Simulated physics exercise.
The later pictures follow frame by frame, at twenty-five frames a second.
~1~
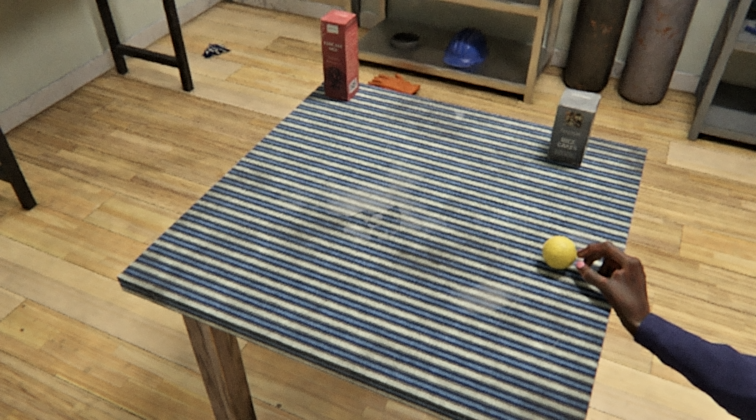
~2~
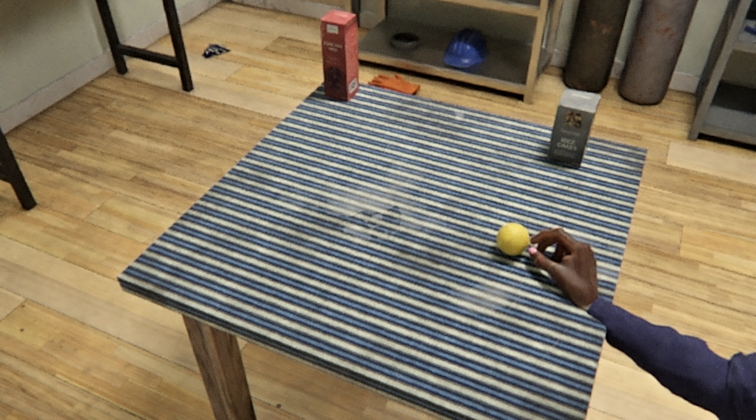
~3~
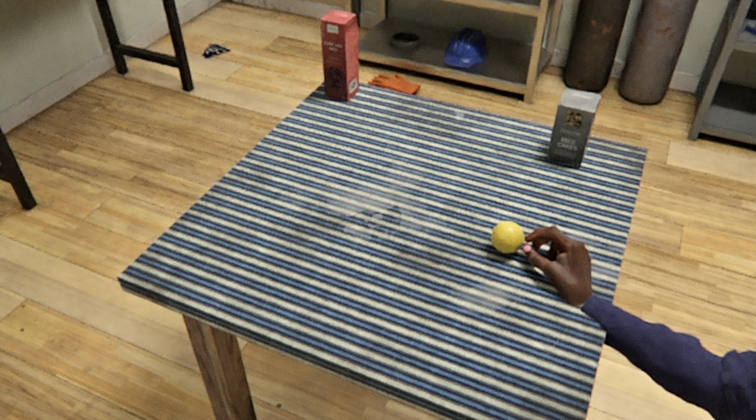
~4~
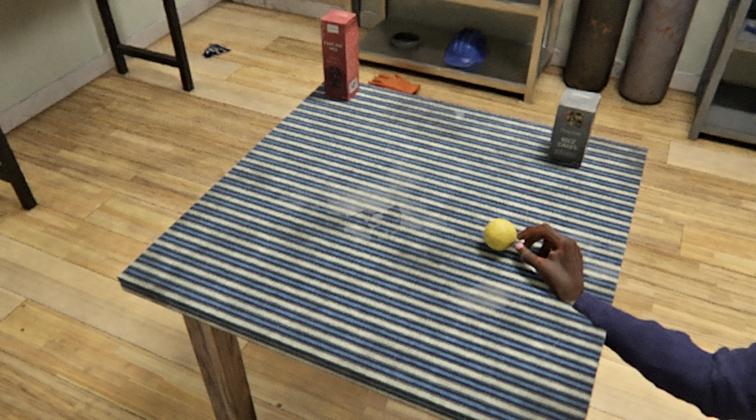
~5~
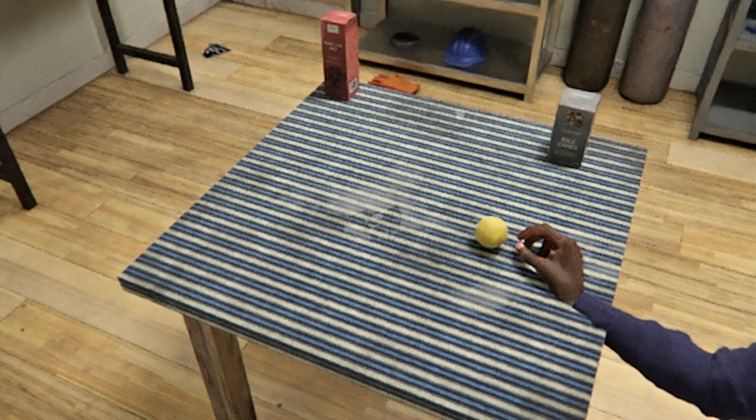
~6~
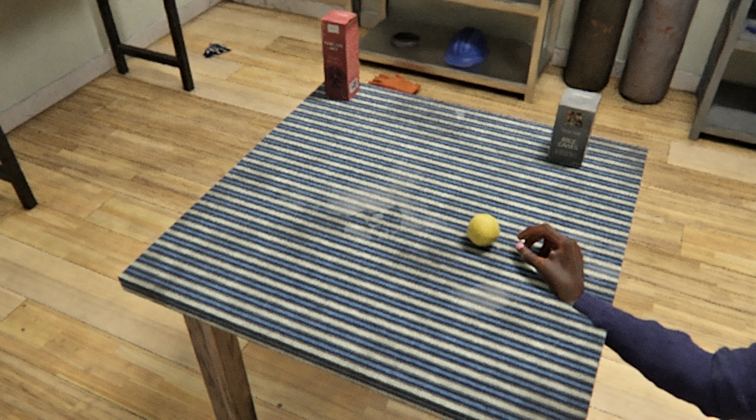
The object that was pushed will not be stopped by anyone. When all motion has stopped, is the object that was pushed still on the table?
Yes.
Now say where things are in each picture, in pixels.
In the first picture, under the hand; yellow lemon (559, 253).
In the second picture, under the hand; yellow lemon (513, 239).
In the third picture, under the hand; yellow lemon (508, 238).
In the fourth picture, yellow lemon (500, 235).
In the fifth picture, yellow lemon (491, 232) shifted a little.
In the sixth picture, yellow lemon (484, 230) shifted a little.
Then, 0.20 s on from there, yellow lemon shifted well along near (448, 219).
Then, 0.40 s on from there, yellow lemon shifted well along near (420, 211).
Then, 0.70 s on from there, yellow lemon shifted well along near (391, 203).
In the end, moved from the start, yellow lemon. At the end, from the last picture's camera, yellow lemon near (377, 199).
